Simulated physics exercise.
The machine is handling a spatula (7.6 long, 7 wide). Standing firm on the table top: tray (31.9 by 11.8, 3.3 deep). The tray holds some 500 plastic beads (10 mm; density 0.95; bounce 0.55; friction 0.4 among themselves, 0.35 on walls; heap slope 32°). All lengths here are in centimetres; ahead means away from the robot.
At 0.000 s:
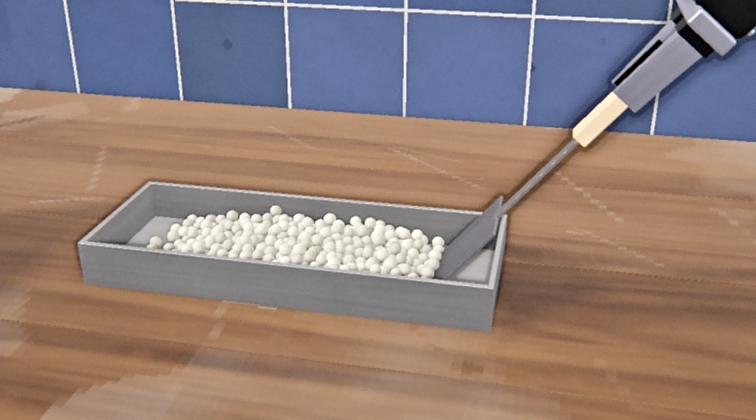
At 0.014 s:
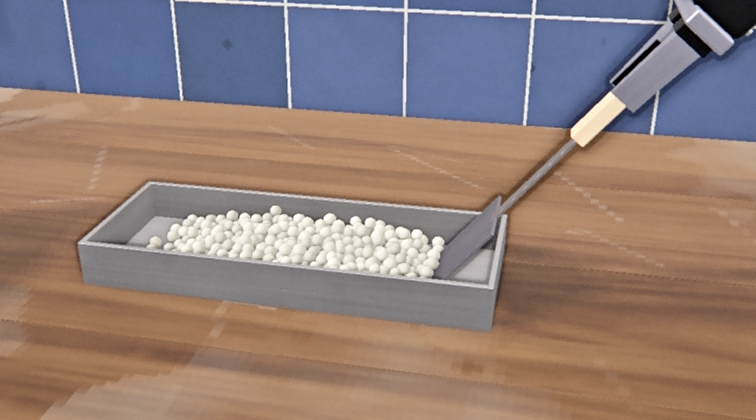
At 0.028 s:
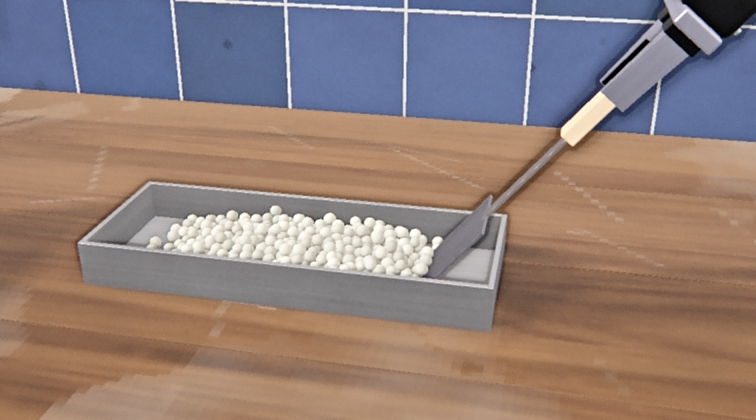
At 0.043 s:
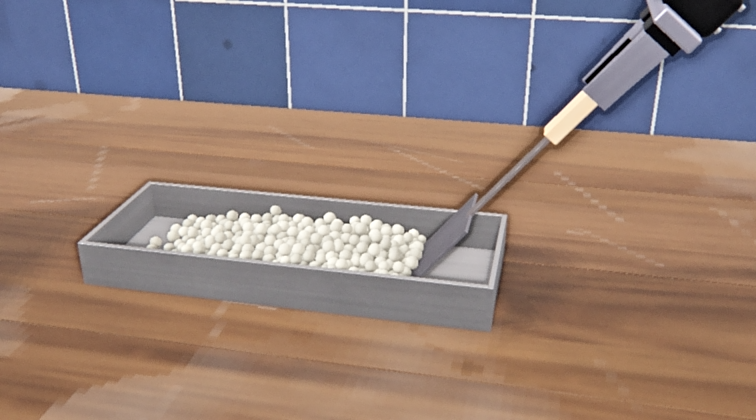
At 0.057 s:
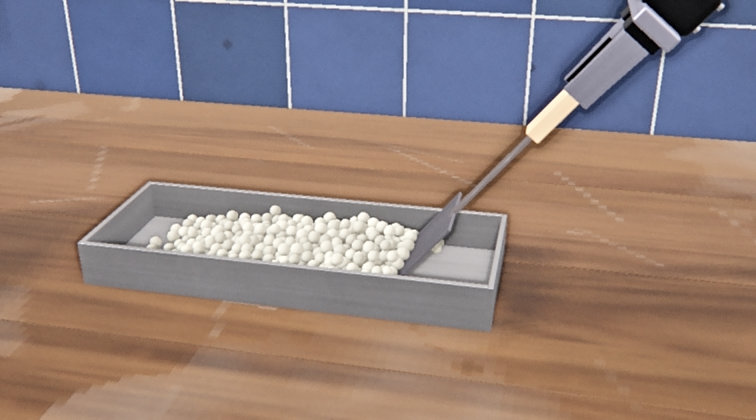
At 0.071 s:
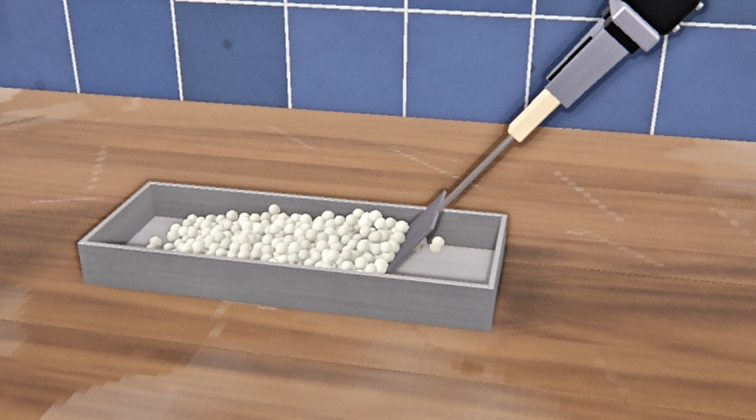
On a wooden table top, a robot's spatula pushes white beads leftward in a gray tray.
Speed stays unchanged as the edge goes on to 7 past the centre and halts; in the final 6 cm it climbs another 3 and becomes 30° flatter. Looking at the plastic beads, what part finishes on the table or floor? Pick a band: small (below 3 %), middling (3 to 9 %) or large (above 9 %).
Middling, 3 to 9 %.
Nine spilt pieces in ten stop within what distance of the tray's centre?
That's near 45 cm.
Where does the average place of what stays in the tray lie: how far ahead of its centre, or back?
Ahead, by around 8.5 cm.
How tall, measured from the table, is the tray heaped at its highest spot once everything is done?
Roughly 4.5 centimetres.
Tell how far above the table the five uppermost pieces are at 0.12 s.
6 cm or so.
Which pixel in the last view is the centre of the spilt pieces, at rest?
(54, 222) or thereabouts.
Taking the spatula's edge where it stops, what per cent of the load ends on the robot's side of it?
30 %.
After 0.12 s, sloping 51°, highest piece 6 above the table; 504 in the tray.
After 0.18 s, sloping 42°, highest piece 7 above the table; 502 in the tray, 1 on the table or floor, 1 on the blade or in flight.
After 0.40 s, sloping 21°, highest piece 5 above the table; 479 in the tray, 20 on the table or floor, 5 on the blade or in flight.
After 1.45 s, sloping 21°, highest piece 4 above the table; 478 in the tray, 26 on the table or floor.
At rest, 478 in the tray, 26 on the table or floor. That is 5 % on the table or floor.
